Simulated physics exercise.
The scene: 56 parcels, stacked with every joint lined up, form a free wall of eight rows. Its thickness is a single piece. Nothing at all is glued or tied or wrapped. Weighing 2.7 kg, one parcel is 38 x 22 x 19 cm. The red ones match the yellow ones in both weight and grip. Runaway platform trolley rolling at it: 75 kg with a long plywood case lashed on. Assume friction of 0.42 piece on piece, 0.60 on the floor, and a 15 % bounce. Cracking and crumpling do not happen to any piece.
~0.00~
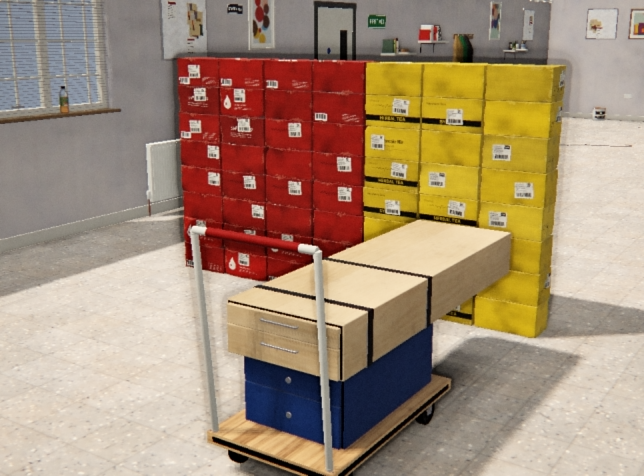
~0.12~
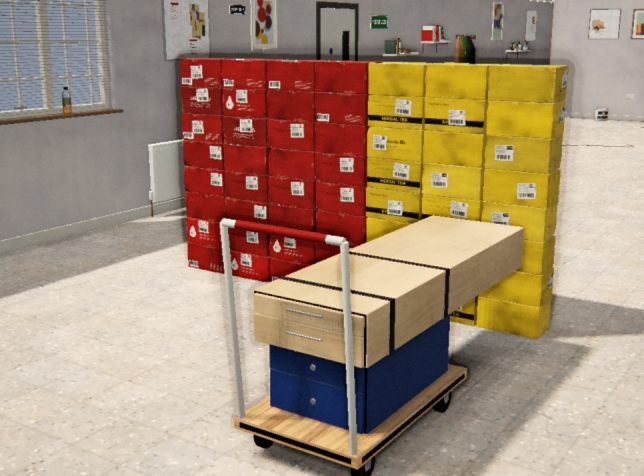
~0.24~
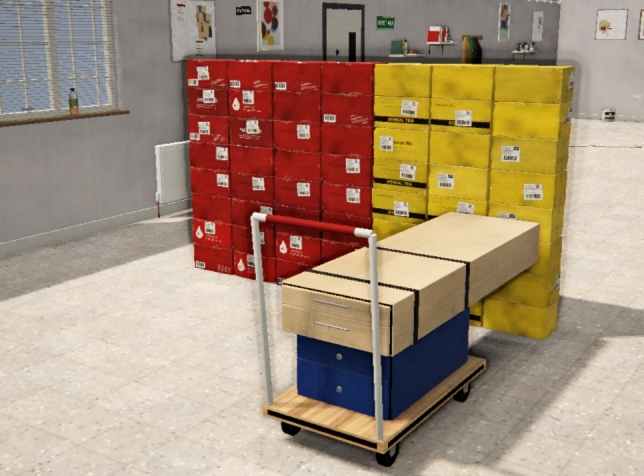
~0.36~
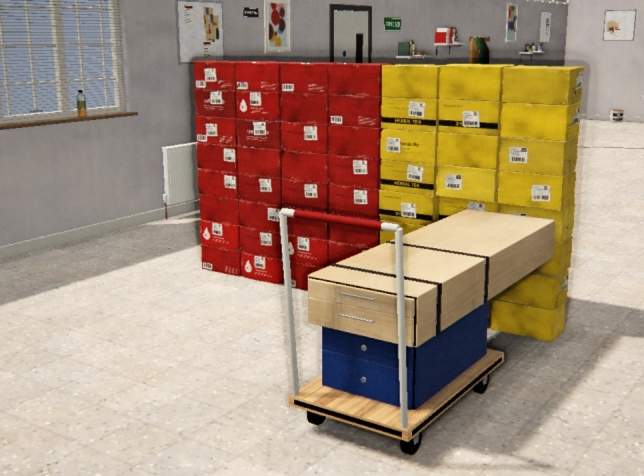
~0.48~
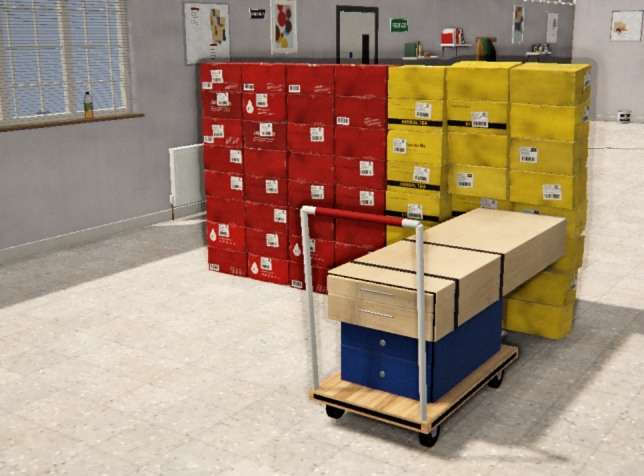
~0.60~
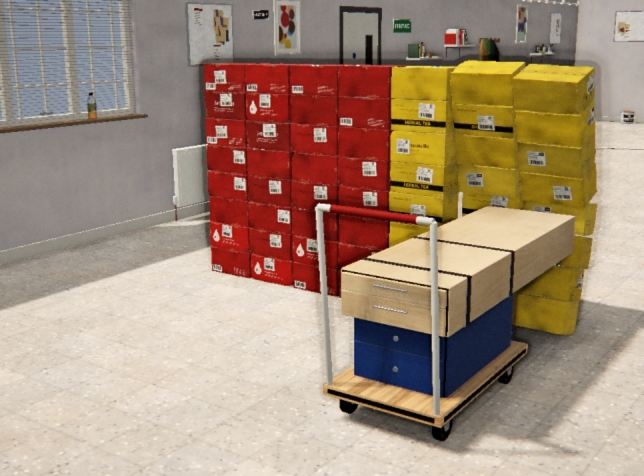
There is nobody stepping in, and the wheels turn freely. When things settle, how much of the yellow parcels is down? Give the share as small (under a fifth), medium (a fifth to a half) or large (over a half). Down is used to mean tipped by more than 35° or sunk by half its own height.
The share is large.
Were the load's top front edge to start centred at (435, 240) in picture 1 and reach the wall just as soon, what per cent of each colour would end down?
Yellow 50%, red 0%.
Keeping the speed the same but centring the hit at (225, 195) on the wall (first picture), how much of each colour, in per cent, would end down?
Down at the end: Yellow 0 percent, red 50 percent.
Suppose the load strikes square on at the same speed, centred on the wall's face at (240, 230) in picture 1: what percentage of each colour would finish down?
That hit would leave yellow at 0 and red at 70 per cent down.
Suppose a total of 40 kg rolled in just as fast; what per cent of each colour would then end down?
In that case yellow comes to 70 and red to 0 percent.
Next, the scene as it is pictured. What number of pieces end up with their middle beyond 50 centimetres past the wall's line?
About 12 pieces.
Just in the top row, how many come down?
The number is 2.
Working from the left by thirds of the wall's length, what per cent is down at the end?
Left third 0 per cent, middle 0 per cent, right 100 per cent.
Around 0.76 s, load 32 cm past the wall's line, still rolling; 8 of the 24 yellow parcels down (8 of 56 in all colours); top yellow parcel unmoved.
Around 1.00 s, load 44 cm past the wall's line, still rolling; 16 of the 24 yellow parcels down (16 of 56 in all colours); top yellow parcel unmoved.
Around 1.80 s, load 70 cm past the wall's line, still rolling; 16 of the 24 yellow parcels down (16 of 56 in all colours); top yellow parcel unmoved.
Finally (3.5 s), load 83 cm past the wall's line, stopped; 16 of the 24 yellow parcels down (16 of 56 in all colours); top yellow parcel unmoved; top red parcel unmoved. That is 67 per cent. Seen by the last camera, middles, top yellow parcel near (427, 83), top red parcel near (372, 81).
